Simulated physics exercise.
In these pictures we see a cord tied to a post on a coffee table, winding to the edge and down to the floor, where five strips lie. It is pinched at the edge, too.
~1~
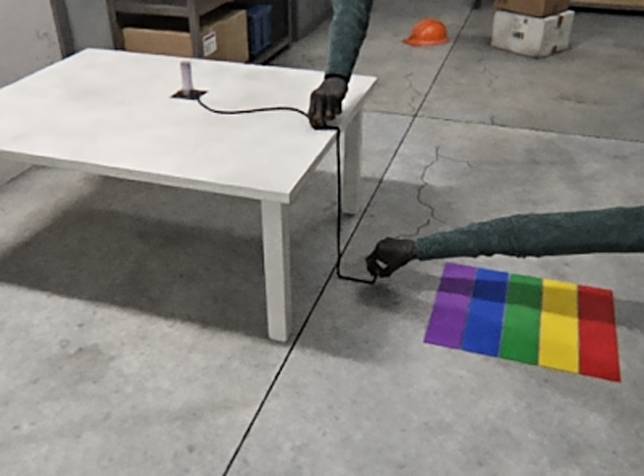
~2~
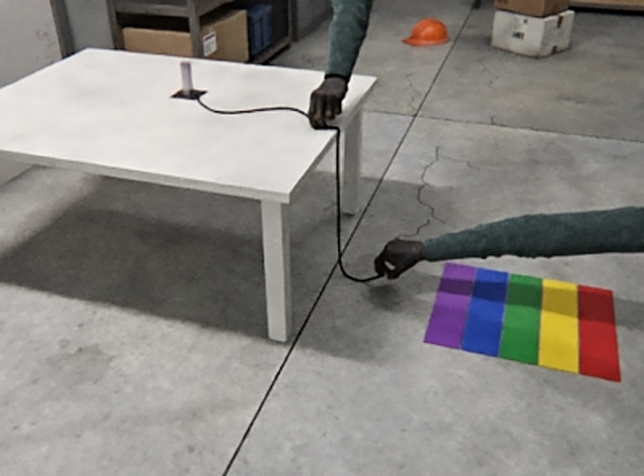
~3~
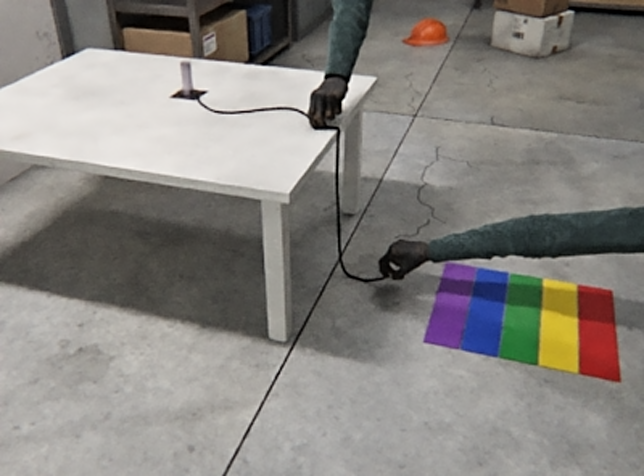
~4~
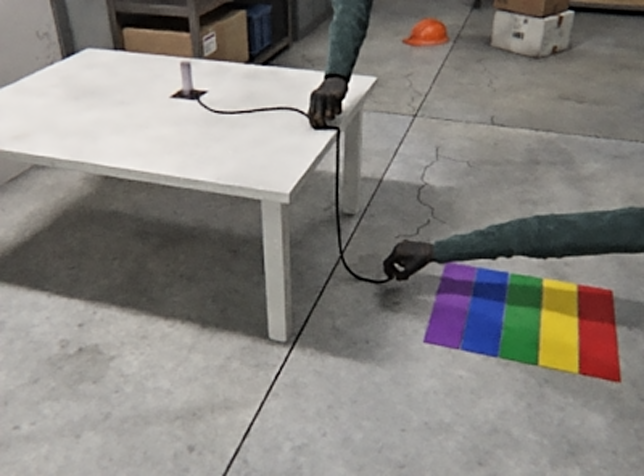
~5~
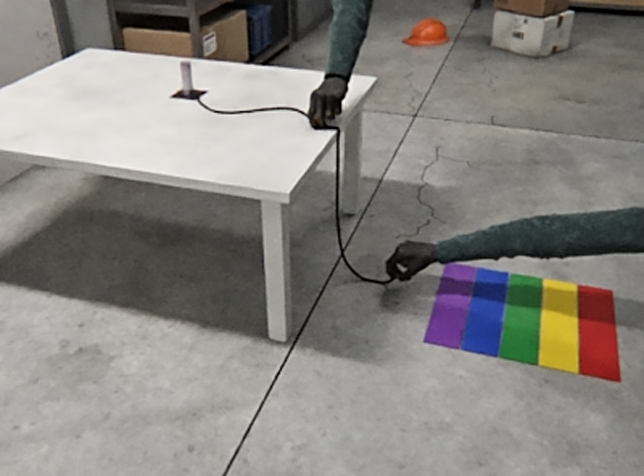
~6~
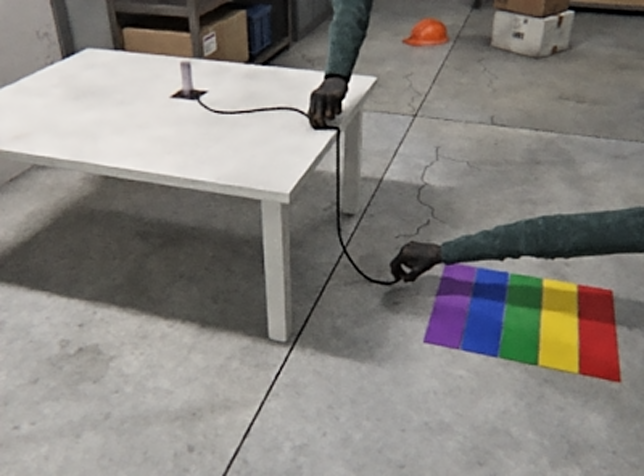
Gloved hand drawing the loose end of a black cord slightly right across a concrete floor, another pinching it at a white table's edge.
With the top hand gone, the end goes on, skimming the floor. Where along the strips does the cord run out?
Over the green strip.
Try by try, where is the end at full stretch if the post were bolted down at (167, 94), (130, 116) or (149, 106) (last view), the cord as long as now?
In order, it comes out close to (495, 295), (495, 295) and (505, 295).
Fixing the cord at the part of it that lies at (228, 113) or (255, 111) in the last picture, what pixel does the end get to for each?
Near (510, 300) and (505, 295).
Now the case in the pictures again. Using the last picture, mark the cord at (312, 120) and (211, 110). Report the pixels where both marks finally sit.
First: (341, 126). Second: (236, 103).
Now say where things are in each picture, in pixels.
In the first frame, end (377, 273); purple (445, 329); blue (482, 336); green (520, 344); yellow (559, 351); red (599, 359).
In the second frame, end (385, 275); cord through (202, 104) (256, 111) (309, 117) (337, 152) (339, 210) (341, 266).
In the third frame, end (390, 276).
In the fourth frame, end (394, 277); cord through (202, 104) (256, 111) (309, 117) (338, 152) (337, 210) (347, 267).
In the fifth frame, end (397, 277).
In the sixth frame, end (401, 278); cord through (202, 104) (256, 111) (309, 117) (338, 152) (338, 210) (355, 267).
Soon after, end near (458, 288); over purple.
After that, end near (502, 296); over blue.
At the stop, end near (530, 301); over green. The green one.
